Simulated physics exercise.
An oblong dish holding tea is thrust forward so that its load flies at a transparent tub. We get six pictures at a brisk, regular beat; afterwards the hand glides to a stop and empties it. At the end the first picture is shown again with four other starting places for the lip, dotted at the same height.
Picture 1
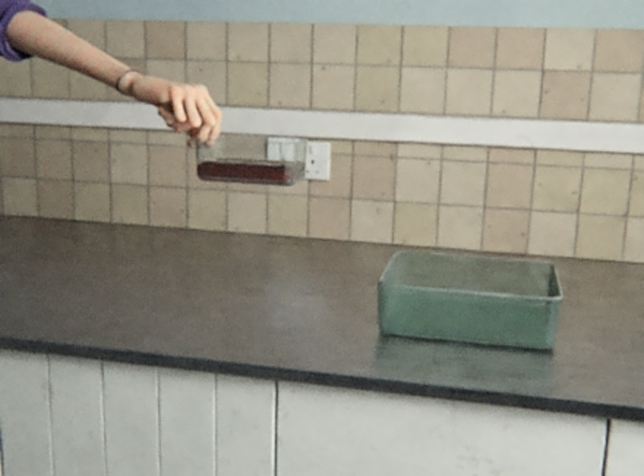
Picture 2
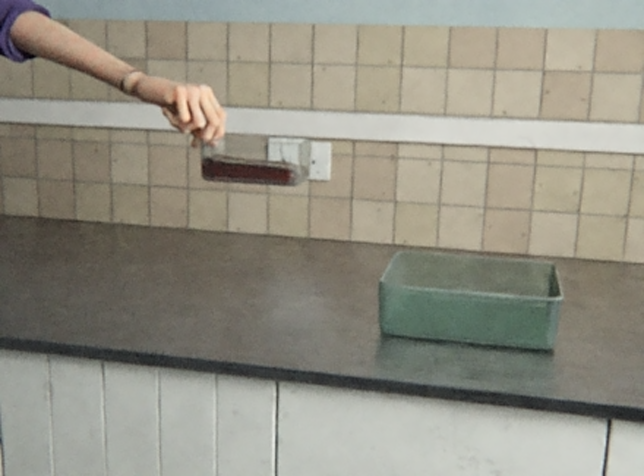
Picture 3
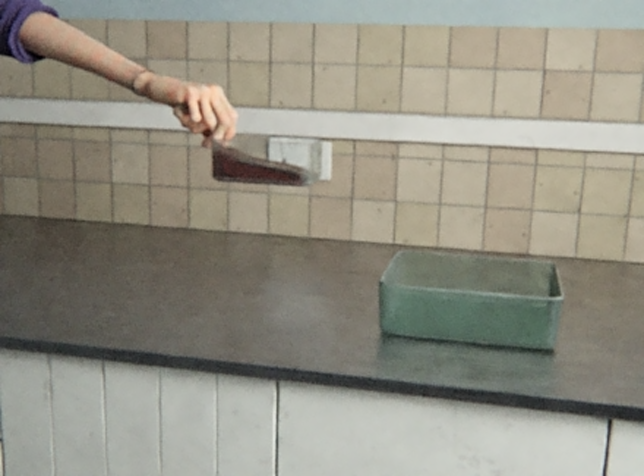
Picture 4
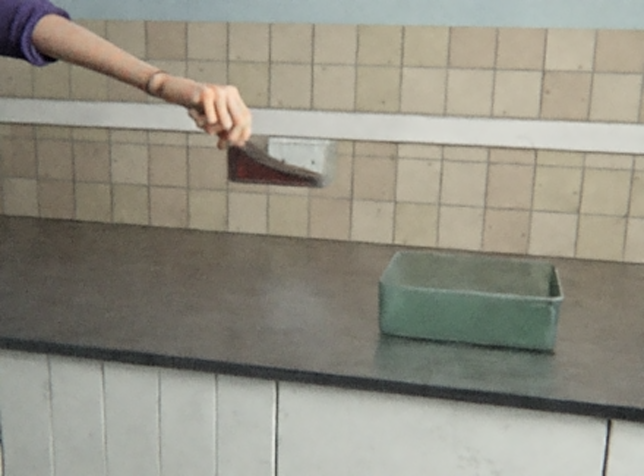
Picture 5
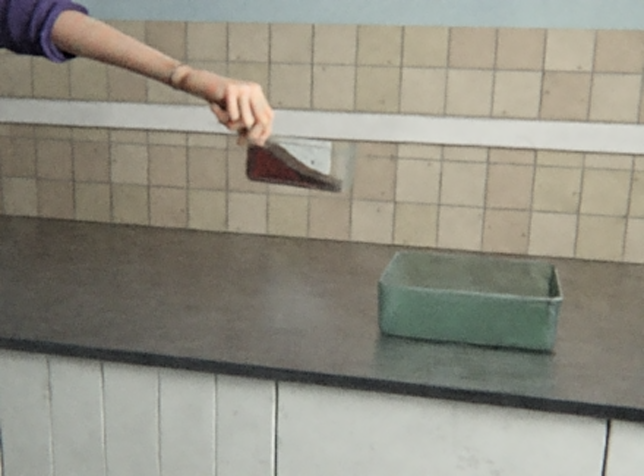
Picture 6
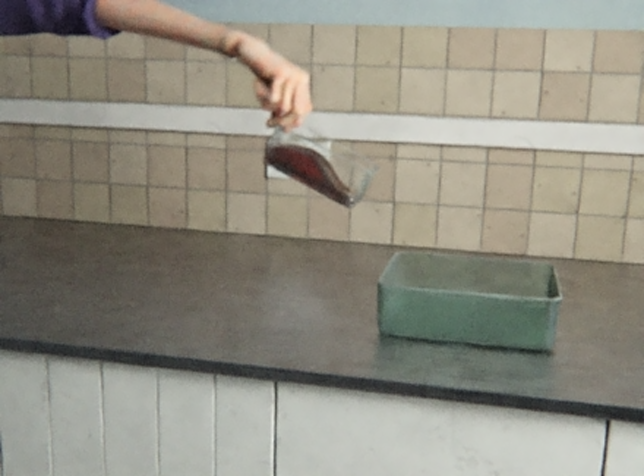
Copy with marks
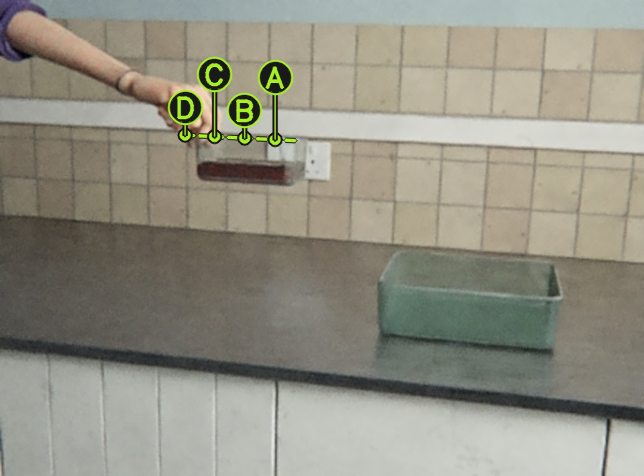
The video shows a hand holding a clear oblong dish of dark reddish-brown liquid above a counter, moving it right toward a greenish tub as the liquid sloshes inside, then tilting the dish with its right end downward.
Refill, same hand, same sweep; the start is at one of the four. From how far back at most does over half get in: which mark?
The answer is place A.
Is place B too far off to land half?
Yes, that goes wrong.
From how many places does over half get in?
One of them.
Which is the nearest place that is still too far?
That would be B.
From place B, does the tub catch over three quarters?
No.
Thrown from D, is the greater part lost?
Yes, it does.
In lime, A at (275, 139); B at (244, 138); C at (214, 136); D at (185, 135).
For place A, about 62 % lands in the tub, 30 % falls short and 8 % goes beside or beyond.
For place B, about 38 % lands in the tub, 56 % falls short and 6 % goes beside or beyond.
For place C, about 12 % lands in the tub, 84 % falls short and 5 % goes beside or beyond.
For place D, about 3 % lands in the tub, 96 % falls short.
